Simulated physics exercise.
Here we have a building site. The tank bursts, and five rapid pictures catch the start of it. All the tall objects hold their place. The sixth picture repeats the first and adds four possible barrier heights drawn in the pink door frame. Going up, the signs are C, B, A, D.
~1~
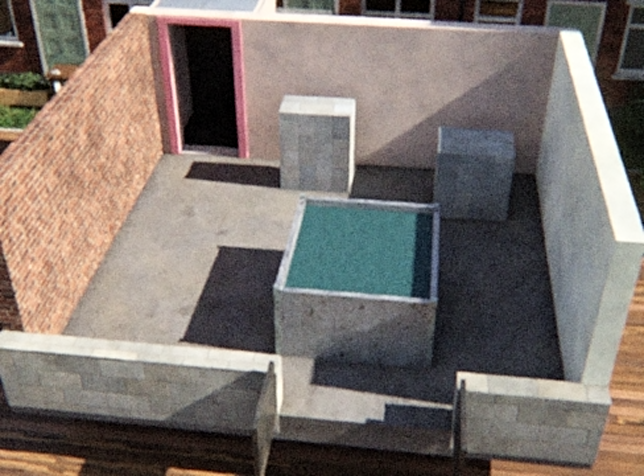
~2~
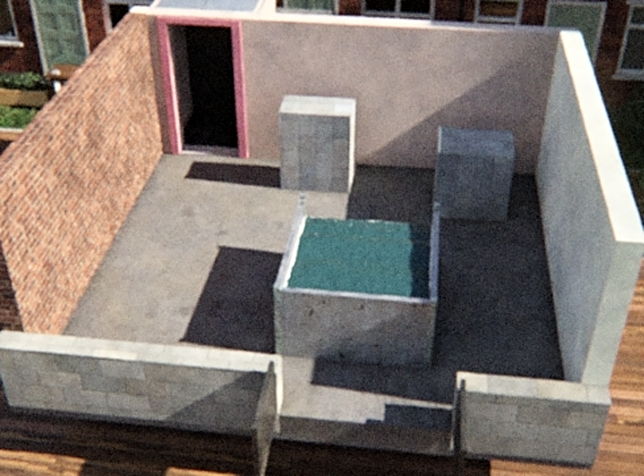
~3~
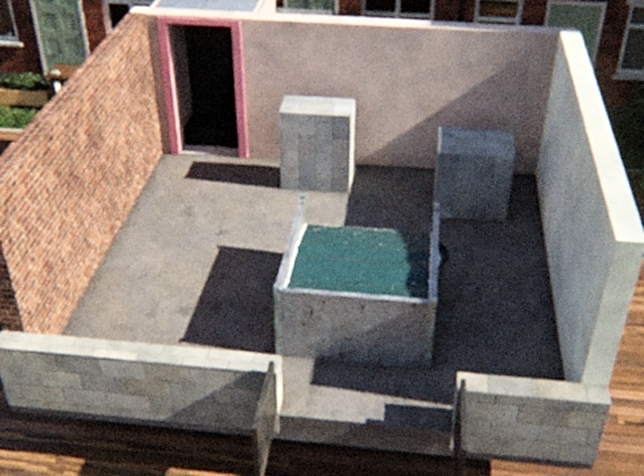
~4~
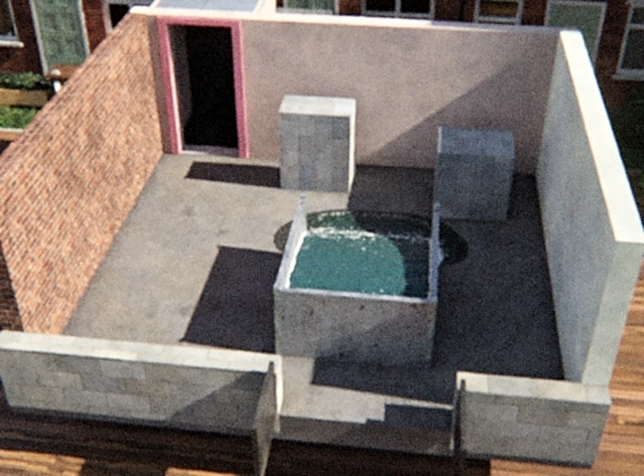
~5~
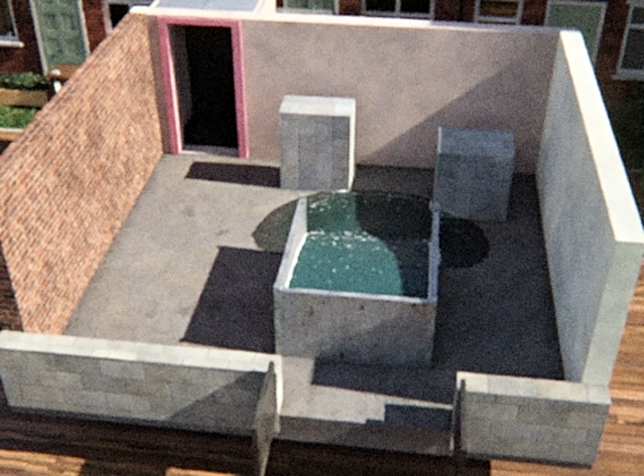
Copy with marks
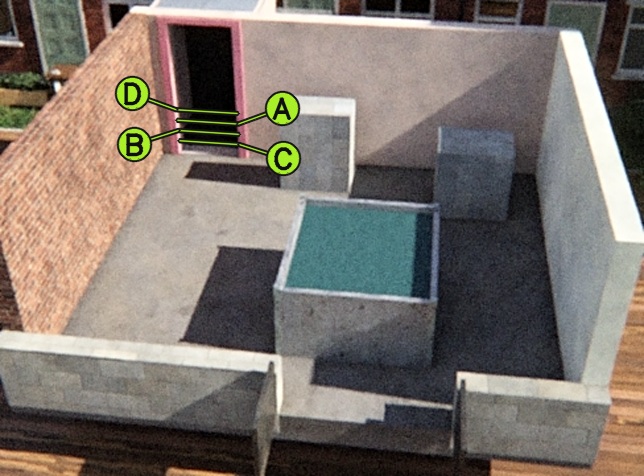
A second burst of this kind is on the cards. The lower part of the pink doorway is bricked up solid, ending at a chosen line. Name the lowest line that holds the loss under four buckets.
Choose C.
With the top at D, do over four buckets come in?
No, that is safe.
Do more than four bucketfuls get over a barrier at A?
No, not at all.
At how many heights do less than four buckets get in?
All four.
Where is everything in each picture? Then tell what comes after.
Water in the tank at rest, its middle at (362, 251); foot of the pink doorway at (210, 155); open gate at (368, 360).
Water covers 2 % of the ground, its front hidden from here.
Water covers 5 % of the ground, its front hidden from here.
Water covers 10 % of the ground, its front hidden from here.
Water covers 16 % of the ground and shows as far out as (333, 193).
On the marked copy, A at (207, 122); B at (208, 132); C at (209, 142); D at (206, 111); from the bottom up C, B, A, D.
Choosing A, nothing gets over.
Choosing B, nothing gets over.
Choosing C, a bucket or two gets in.
Choosing D, nothing gets over.
